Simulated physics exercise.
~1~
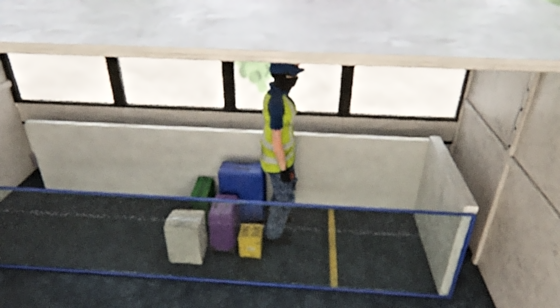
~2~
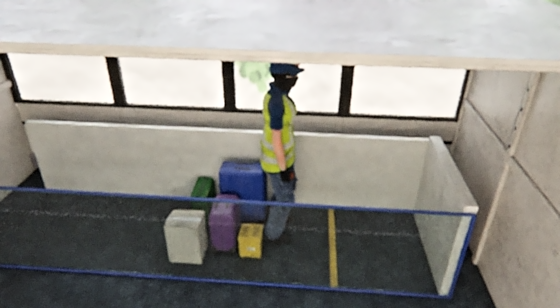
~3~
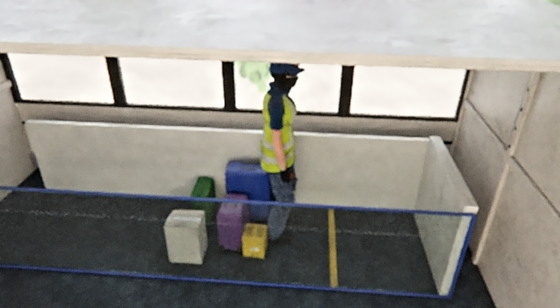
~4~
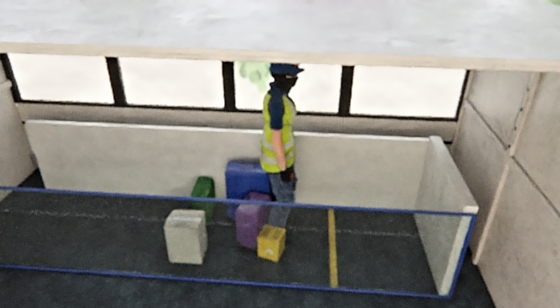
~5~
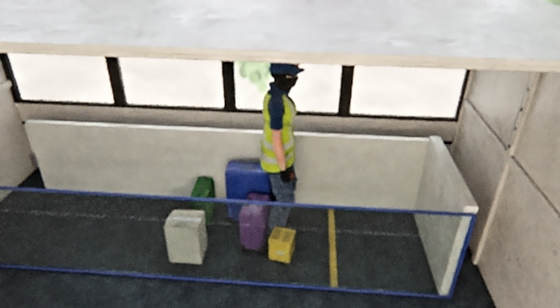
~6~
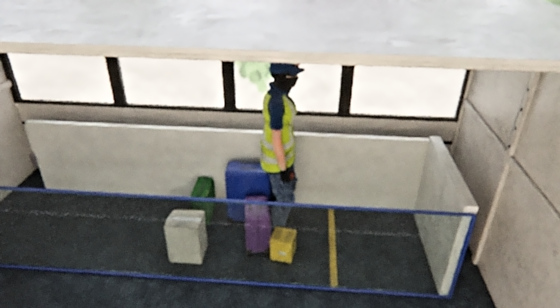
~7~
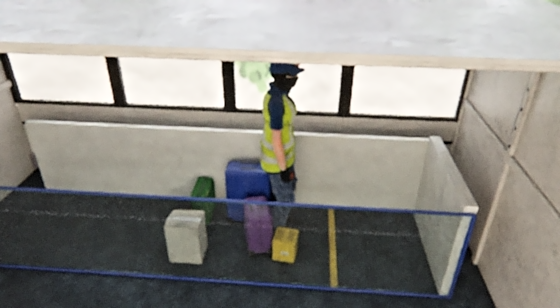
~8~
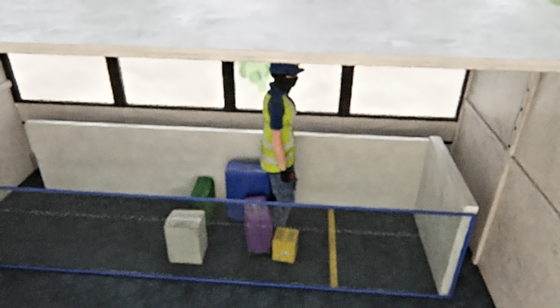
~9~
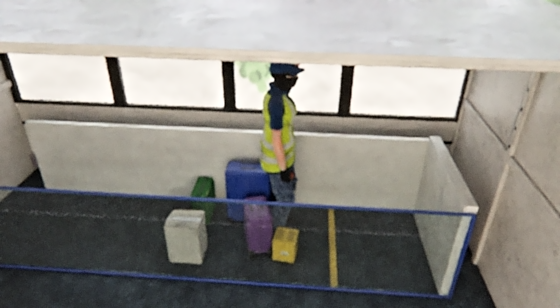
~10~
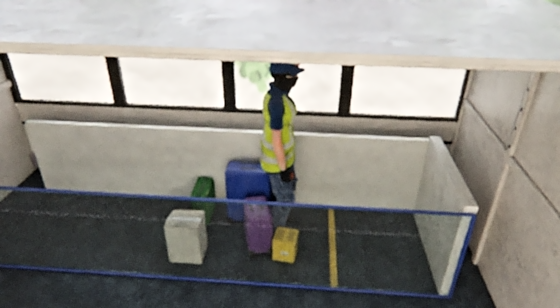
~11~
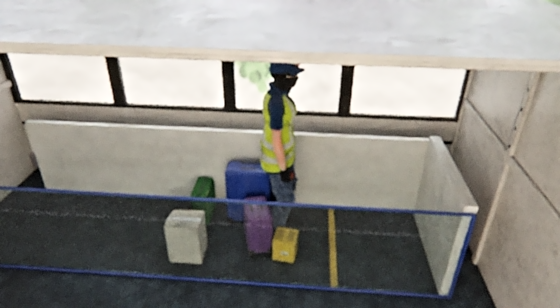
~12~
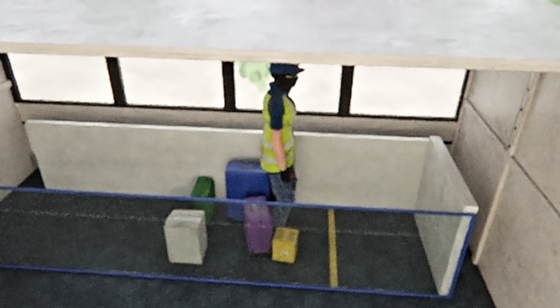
Person in yellow vest standing still as purple case and yellow tub slide slightly right among luggage, stopping short of yellow line.
